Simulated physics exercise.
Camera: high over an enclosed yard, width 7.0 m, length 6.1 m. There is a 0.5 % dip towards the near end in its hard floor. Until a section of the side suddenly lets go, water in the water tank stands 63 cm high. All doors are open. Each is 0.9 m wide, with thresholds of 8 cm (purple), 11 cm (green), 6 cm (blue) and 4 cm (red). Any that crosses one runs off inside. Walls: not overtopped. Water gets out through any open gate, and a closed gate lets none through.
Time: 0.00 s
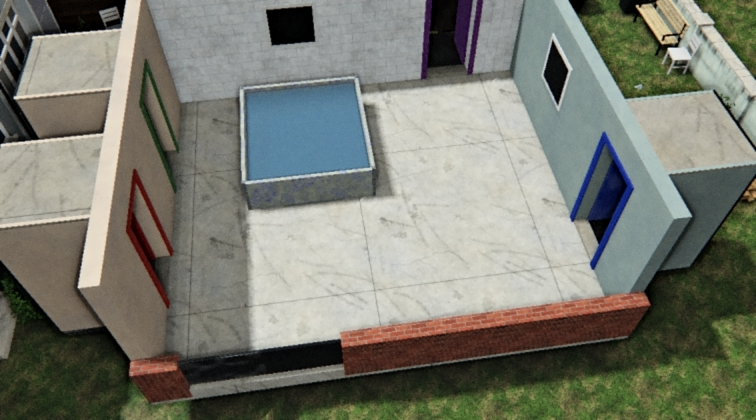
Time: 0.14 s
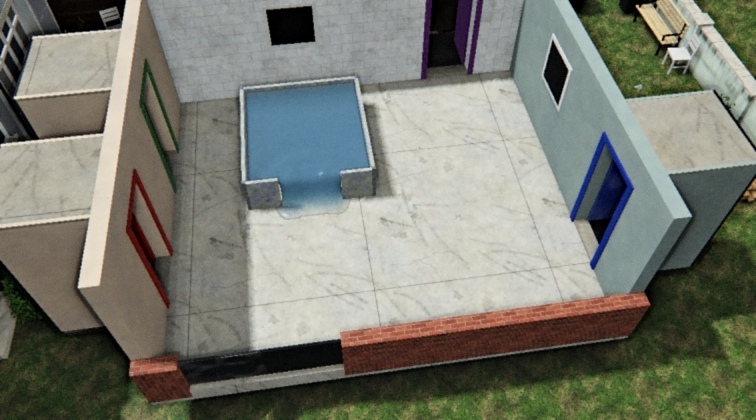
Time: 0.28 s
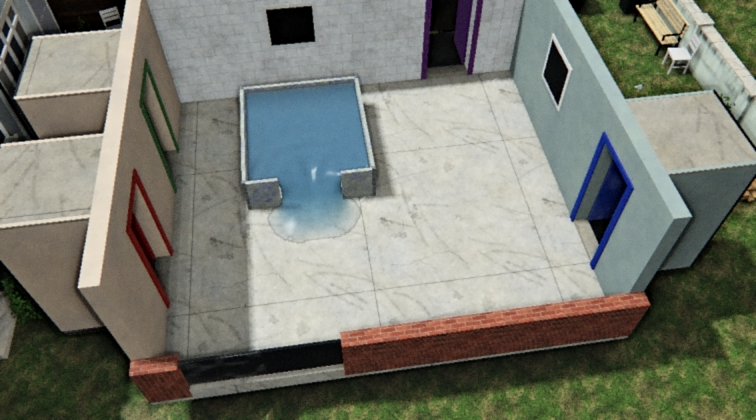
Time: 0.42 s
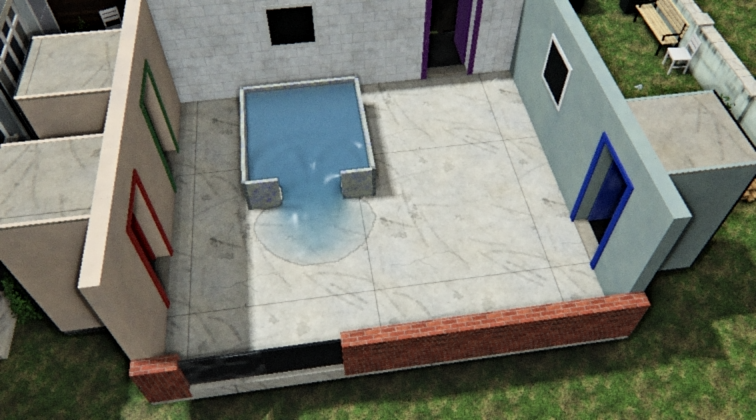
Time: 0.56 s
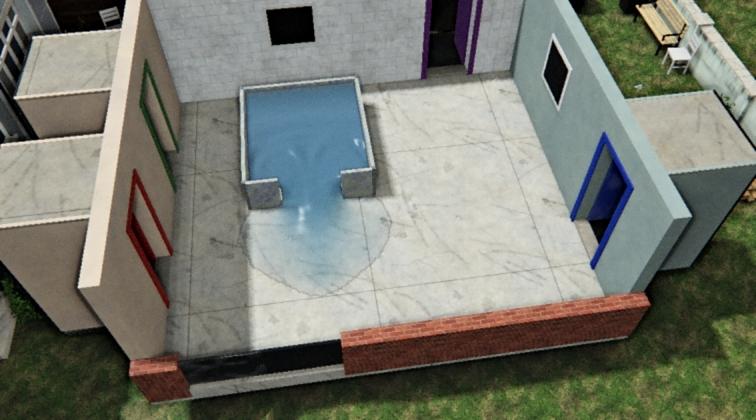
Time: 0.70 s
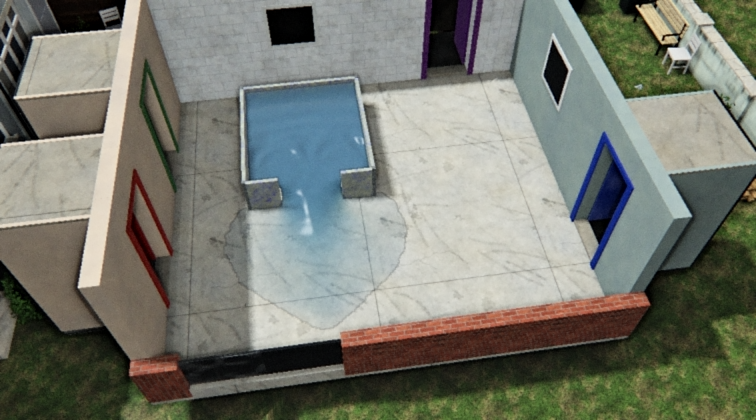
In a walled yard with a pale stone floor, a gap opened in the front wall of a raised water tank, and water poured out, spreading forward across the floor in a widening, rounded sheet.
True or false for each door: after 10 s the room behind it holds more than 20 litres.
Purple door: False; green door: False; blue door: True; red door: True.
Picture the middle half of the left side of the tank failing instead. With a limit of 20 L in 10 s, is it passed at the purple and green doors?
The purple door comes out less than that and the green door more than that.
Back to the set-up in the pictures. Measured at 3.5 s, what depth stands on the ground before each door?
Centimetres: Purple 0 / green 0 / blue 10 / red 10.
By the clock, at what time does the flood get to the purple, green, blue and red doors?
Purple: 6.5 s; green: 4.0 s; blue: 3.2 s; red: 1.8 s.
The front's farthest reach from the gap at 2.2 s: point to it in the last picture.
Around pixel (569, 323).
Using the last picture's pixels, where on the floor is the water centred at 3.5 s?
Its balance point sits around (324, 224).
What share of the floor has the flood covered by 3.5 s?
I'd say around 45 % is wet.
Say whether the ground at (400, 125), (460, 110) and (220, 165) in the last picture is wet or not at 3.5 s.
Listed in sequence, the spots are bone dry, bone dry and bone dry.
After 1.4 s water covers 25 % of the floor and is deepest (36 cm) near (316, 209); purple door not reached, green door not reached, blue door not reached, red door not reached.
After 2.2 s water covers 35 % of the floor and is deepest (42 cm) near (176, 377); purple door not reached, green door not reached, blue door not reached, red door 5 cm at the sill, 0 L in.
After 3.5 s water covers 45 % of the floor and is deepest (28 cm) near (164, 379); purple door not reached, green door not reached, blue door 10 cm at the sill, 0 L in, red door 10 cm at the sill, 10 L in.
After 6.0 s water covers 75 % of the floor and is deepest (20 cm) near (164, 379); purple door not reached, green door 4 cm at the sill, 0 L in, blue door 12 cm at the sill, 52 L in, red door 10 cm at the sill, 47 L in.
After 10.0 s water covers 95 % of the floor and is deepest (12 cm) near (164, 379); purple door 8 cm at the sill, 0 L in, green door 10 cm at the sill, 0 L in, blue door 10 cm at the sill, 109 L in, red door 8 cm at the sill, 96 L in.
